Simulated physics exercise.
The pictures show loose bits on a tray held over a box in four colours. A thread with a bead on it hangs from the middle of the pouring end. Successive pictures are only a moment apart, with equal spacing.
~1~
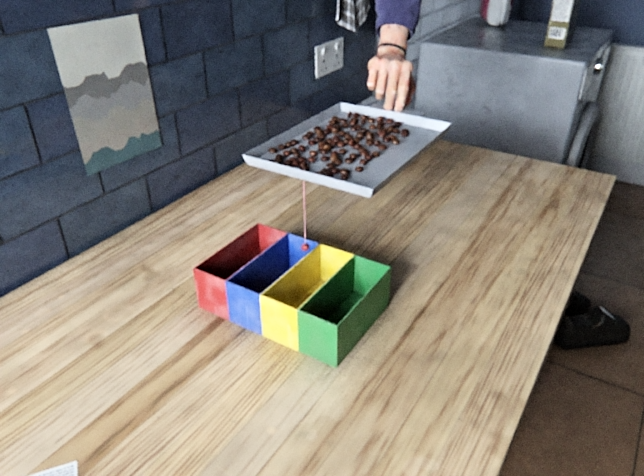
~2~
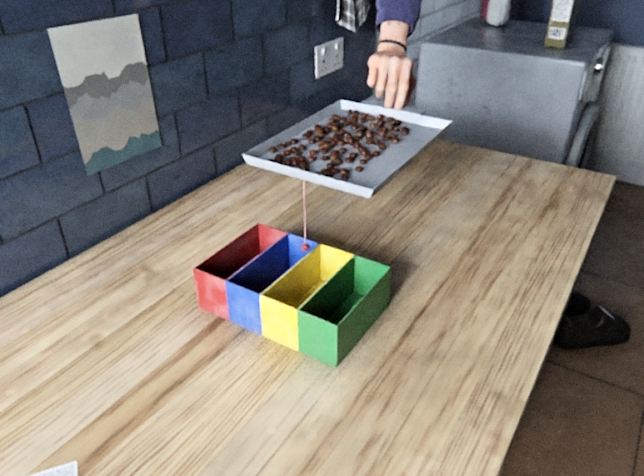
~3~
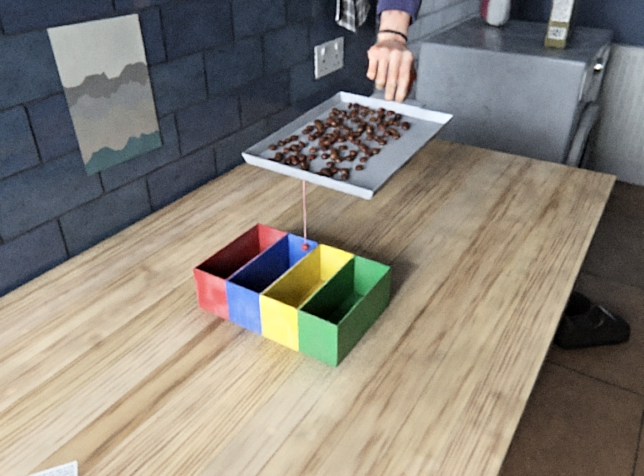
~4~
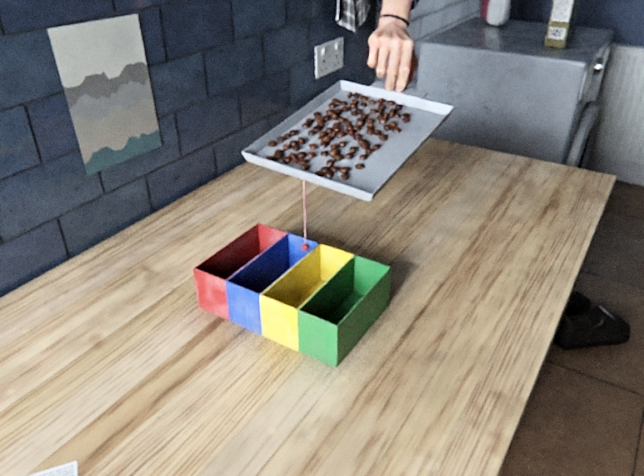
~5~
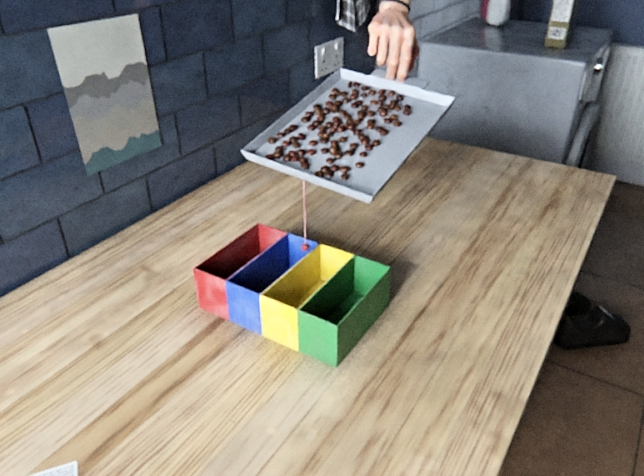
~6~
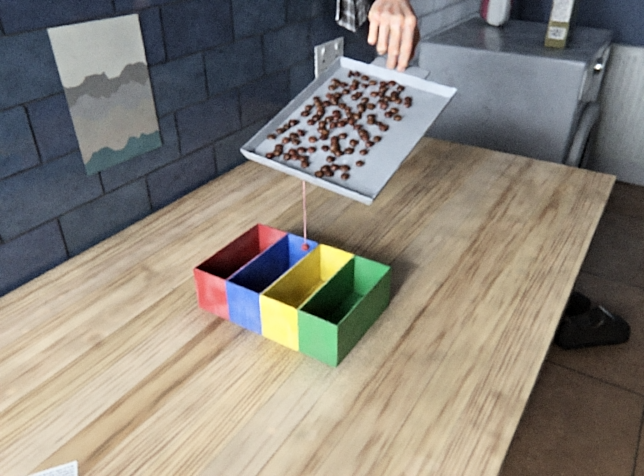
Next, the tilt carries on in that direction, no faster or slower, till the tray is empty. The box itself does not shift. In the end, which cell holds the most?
The green cell holds the most.
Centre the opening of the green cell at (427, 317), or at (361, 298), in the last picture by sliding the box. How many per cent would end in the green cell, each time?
0 %, then 50 %.
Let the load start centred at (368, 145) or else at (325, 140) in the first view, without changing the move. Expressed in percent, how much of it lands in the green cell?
Near 70 and 60 percent respectively.
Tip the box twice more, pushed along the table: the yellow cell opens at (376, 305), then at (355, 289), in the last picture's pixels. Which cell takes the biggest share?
One: The cell in blue. Two: The yellow cell.
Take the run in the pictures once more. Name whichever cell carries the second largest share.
Ranked second: The cell in yellow.
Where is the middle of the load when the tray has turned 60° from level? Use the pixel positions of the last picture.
Near (343, 188).
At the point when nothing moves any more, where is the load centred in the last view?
Roughly pixel (347, 319).
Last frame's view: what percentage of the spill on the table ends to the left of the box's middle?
Reading: Around 0 %.
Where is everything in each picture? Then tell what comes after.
Corners of the pouring end near (247, 154) and (371, 187), level; middle of the load near (337, 140), flat chocolate drops; bead on its thread near (305, 247); red cell near (211, 290); blue cell near (244, 304); yellow cell near (279, 319); green cell near (317, 335), in the first frame.
Corners of the pouring end near (247, 154) and (371, 187), level; middle of the load near (337, 139), in the second frame.
Corners of the pouring end near (247, 153) and (371, 189), tipped barely, lowest at the right corner; middle of the load near (337, 135), in the third frame.
Corners of the pouring end near (246, 151) and (370, 191), tipped a little, lowest at the right corner; middle of the load near (337, 129), in the fourth frame.
Corners of the pouring end near (246, 150) and (370, 194), tipped a little, lowest at the right corner; middle of the load near (337, 123), in the fifth frame.
Corners of the pouring end near (245, 149) and (370, 196), tipped clearly, lowest at the right corner; middle of the load near (337, 117); red cell near (211, 290); blue cell near (244, 304); yellow cell near (279, 319); green cell near (317, 335), in the sixth frame.
Shortly afterwards, tray tipped steeply; the bulk on the tray; only a few in the green cell; a little falling or outside the box.
Next, tray tipped right over; a little on the tray; near half in the green cell; a little in the yellow cell; only a few in the blue cell; near a quarter falling or outside the box.
Some moments later, tray tipped past a quarter turn; near two thirds in the green cell; near a quarter in the yellow cell; only a few in the blue cell; a little falling or outside the box.
In the end, tray tipped past a quarter turn; near two thirds in the green cell; near a quarter in the yellow cell; only a few in the blue cell; none at all in the red cell; a little outside the box.
